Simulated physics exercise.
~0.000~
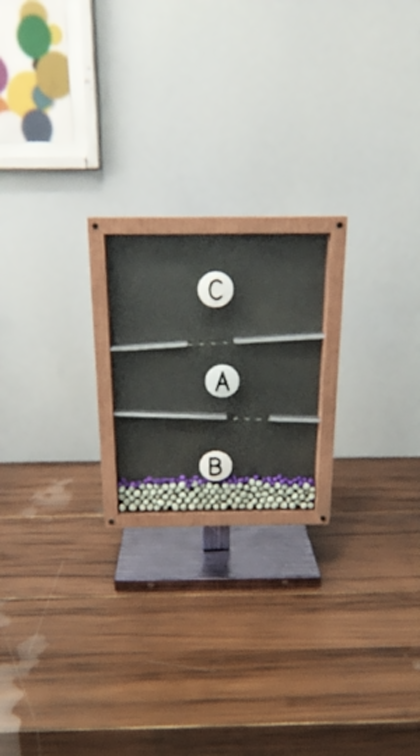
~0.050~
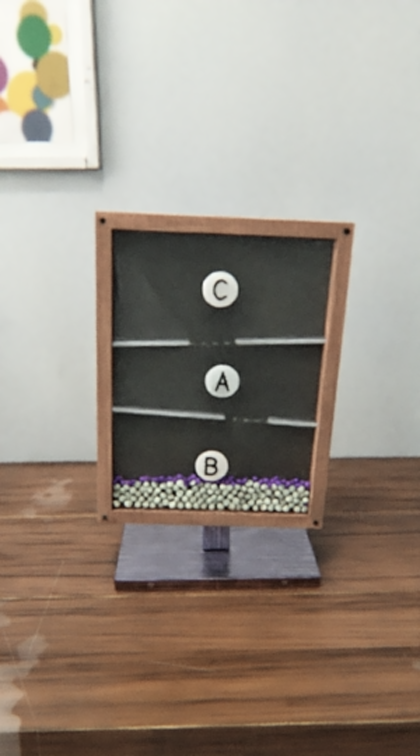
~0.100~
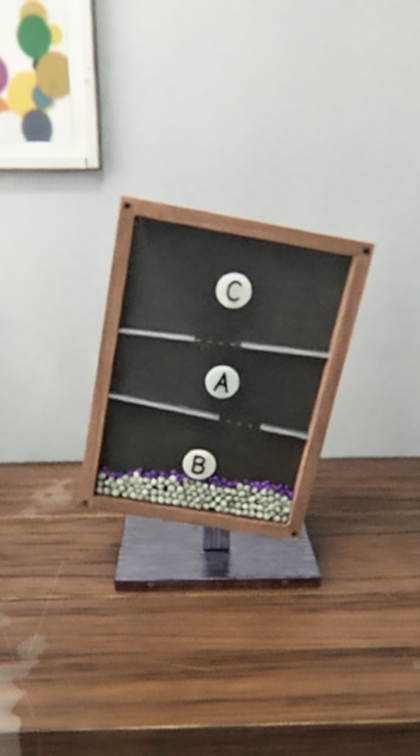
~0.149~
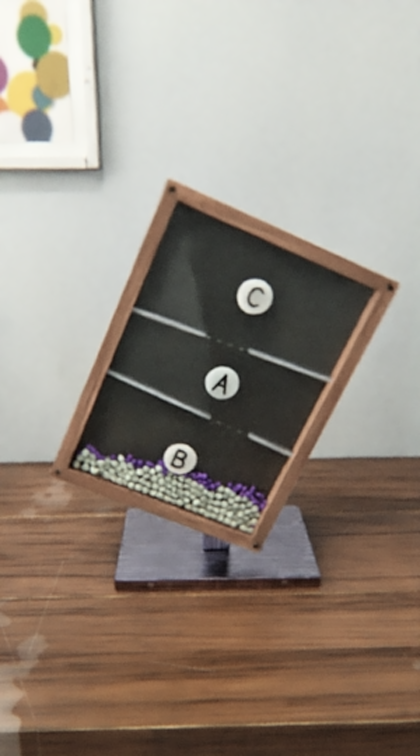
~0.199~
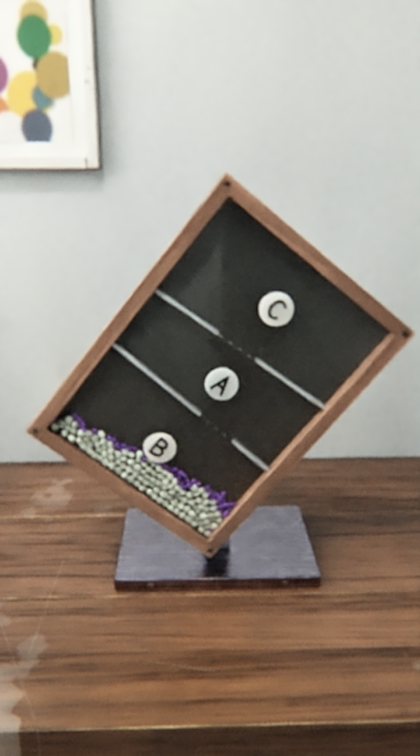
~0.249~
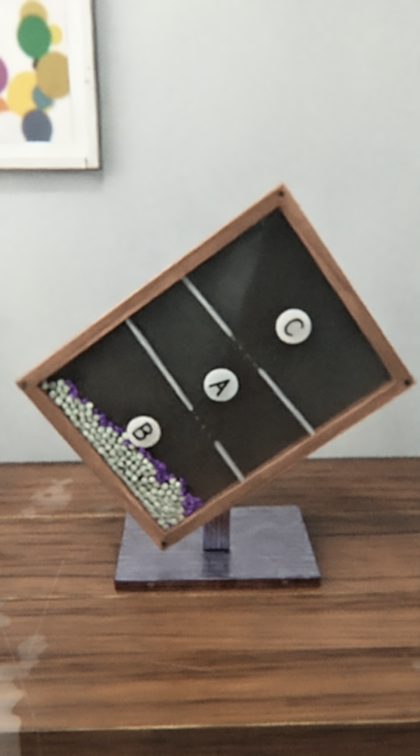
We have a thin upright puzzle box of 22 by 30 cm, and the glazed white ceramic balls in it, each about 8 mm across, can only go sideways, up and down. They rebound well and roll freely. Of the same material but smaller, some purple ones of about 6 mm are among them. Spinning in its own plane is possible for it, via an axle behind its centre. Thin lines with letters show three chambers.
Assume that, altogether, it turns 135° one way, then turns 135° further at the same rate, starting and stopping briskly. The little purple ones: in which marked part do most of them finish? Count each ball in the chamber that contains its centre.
Most finish in B.
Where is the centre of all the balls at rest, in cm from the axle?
Offset approx. 5 cm right, 9 cm below.
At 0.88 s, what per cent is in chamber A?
I'd say near 30 in a hundred.
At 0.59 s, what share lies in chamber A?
15 %.
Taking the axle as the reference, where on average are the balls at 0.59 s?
10 cm left, 1 cm above.
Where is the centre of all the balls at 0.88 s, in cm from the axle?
The middle sits around 4 centimetres left and 6 centimetres above.
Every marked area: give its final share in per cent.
Final shares, per cent - chamber A = 35; chamber B = 55; chamber C = 10.
By 0.59 s, it stands 135° clockwise; the balls' middle is 10 cm left of and 1 cm above the centre; A 15 %, B 85 %; small ones, A 15 %, B 85 %.
By 0.88 s, it has come round 202° clockwise; the balls' middle is 4 cm left of and 6 cm above the centre; A 30 %, B 65 %, C 5 %; small ones, A 20 %, B 80 %.
By 1.18 s, it has come round 270° clockwise; the balls' middle is 5 cm right of and 8 cm below the centre; A 35 %, B 55 %, C 10 %; small ones, A 25 %, B 70 %, C 5 %.
Settled by 2.4 s, it has come round 270° clockwise; A 35 %, B 55 %, C 10 %; small ones, A 25 %, B 70 %, C 5 %.
